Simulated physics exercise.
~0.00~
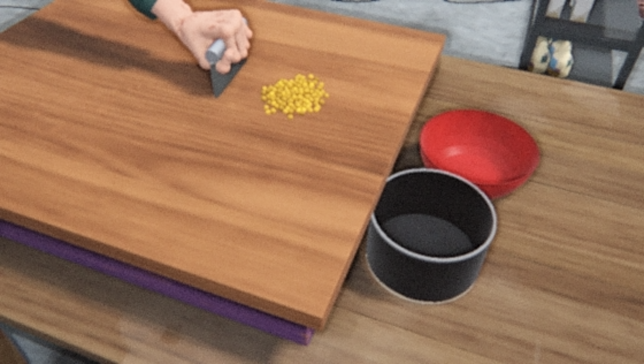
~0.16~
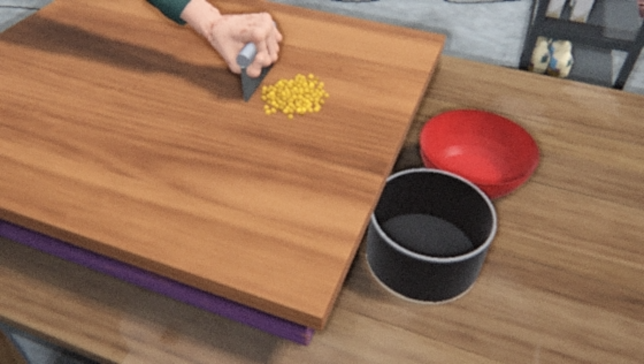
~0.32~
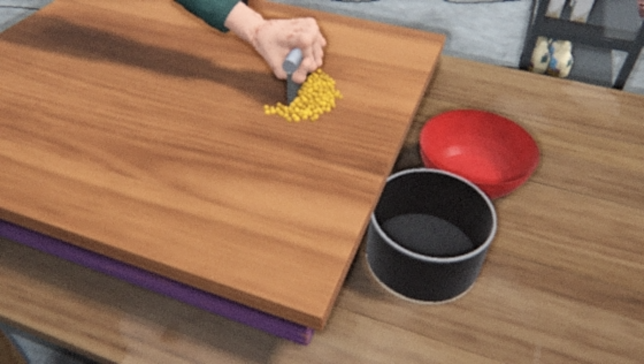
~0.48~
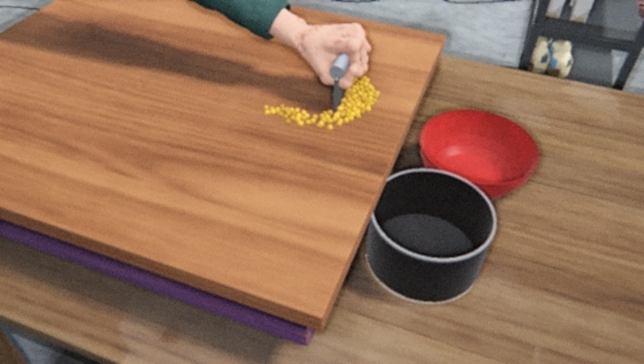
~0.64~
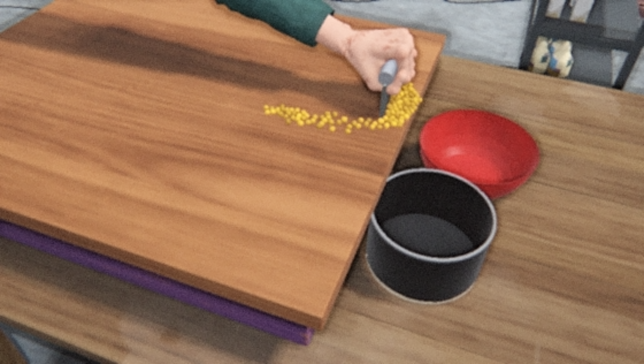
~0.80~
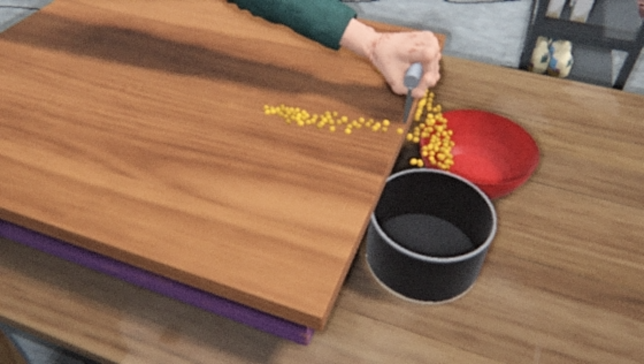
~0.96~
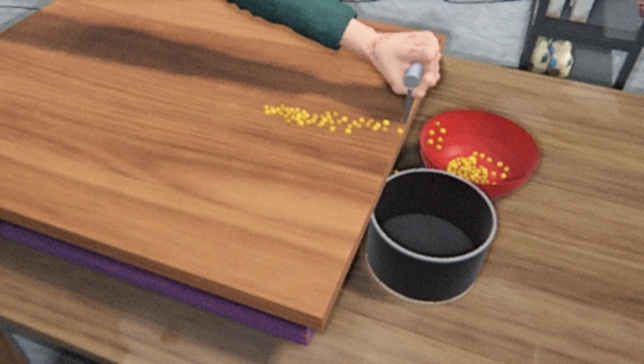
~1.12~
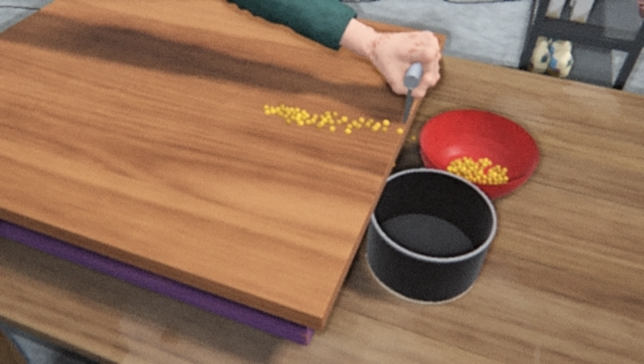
The video shows a hand dragging a scraper rightward across a wooden board through a pile of small yellow kernels, pushing many over the edge into a red bowl beside an empty black pot, then stopping at the edge with a trail of kernels left on the board.
